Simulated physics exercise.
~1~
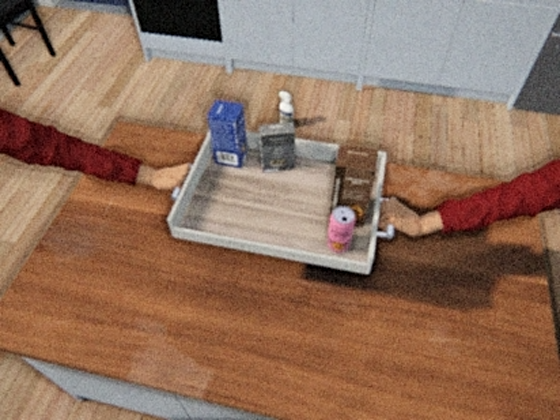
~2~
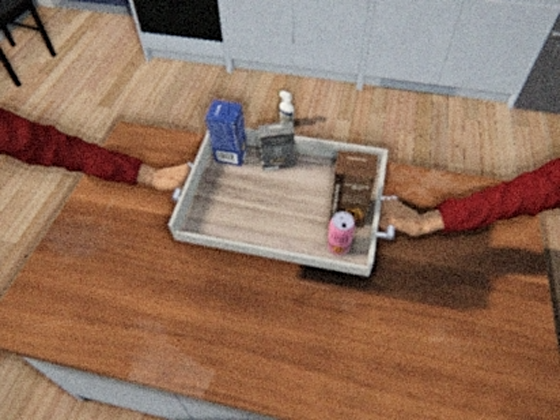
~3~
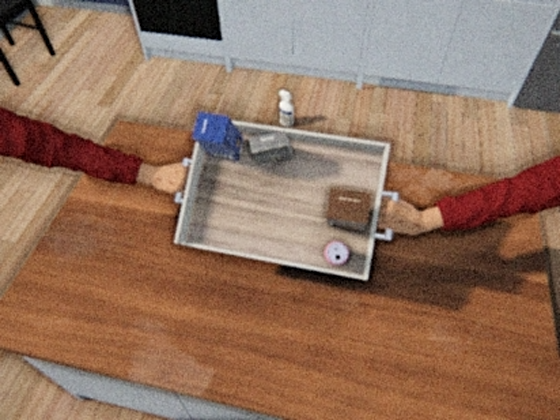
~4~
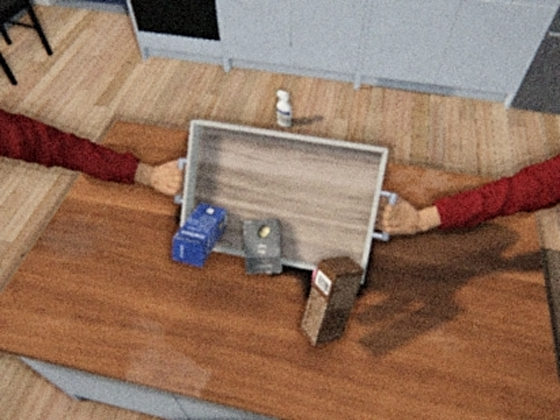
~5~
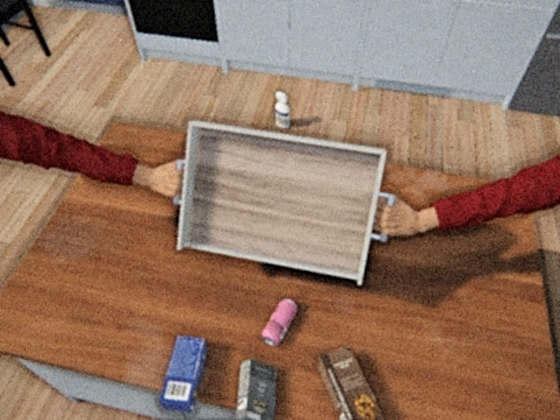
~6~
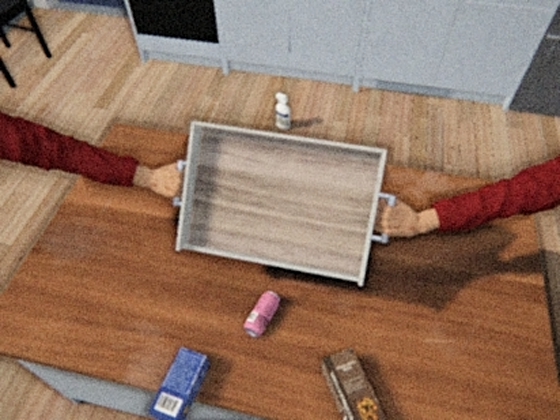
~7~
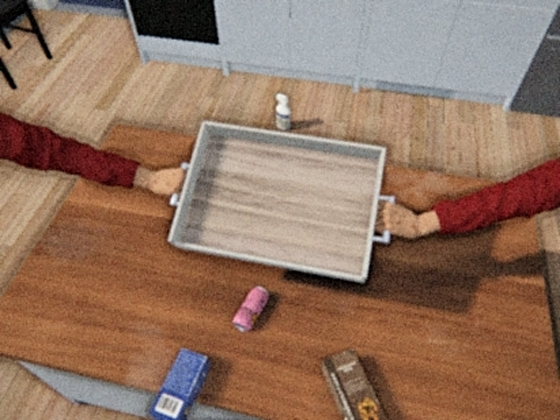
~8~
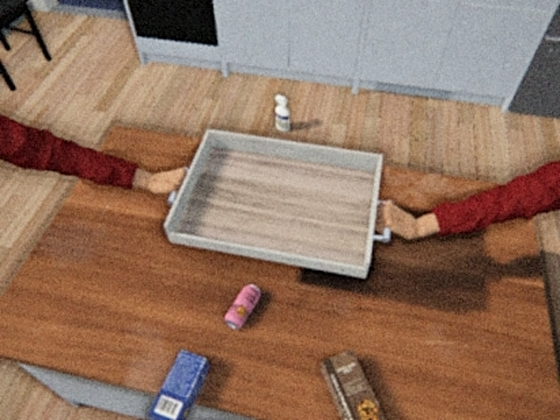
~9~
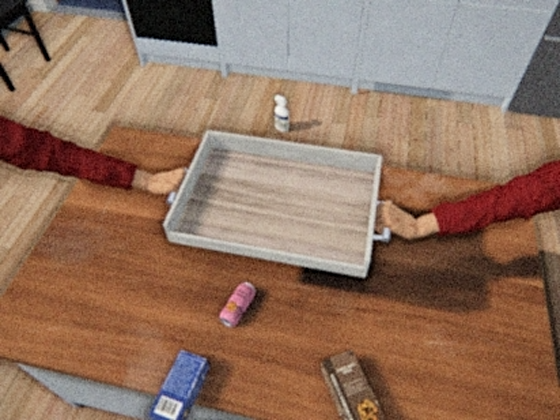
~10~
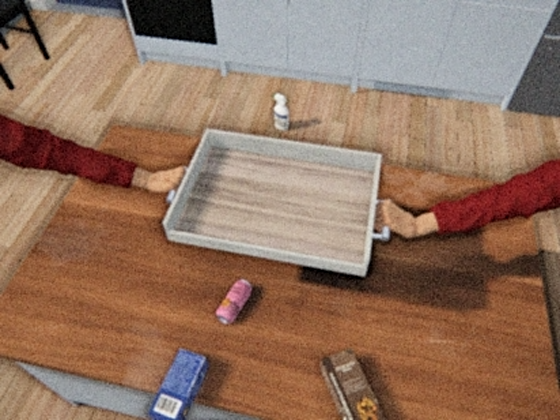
At first, two hands in red sleeves hold a pale tray level above a wooden counter, with a blue carton, a grey packet, a brown carton and a pink can standing inside. The hands tip the near side down, and the items begin to lean and slide towards the viewer. The cartons and packet tumble over the near wall, and all four items end up out of the tray. The grey packet drops from view at the near edge while the can rolls left. The hands swing the tray back to level, empty, with both cartons and the can lying on the counter.
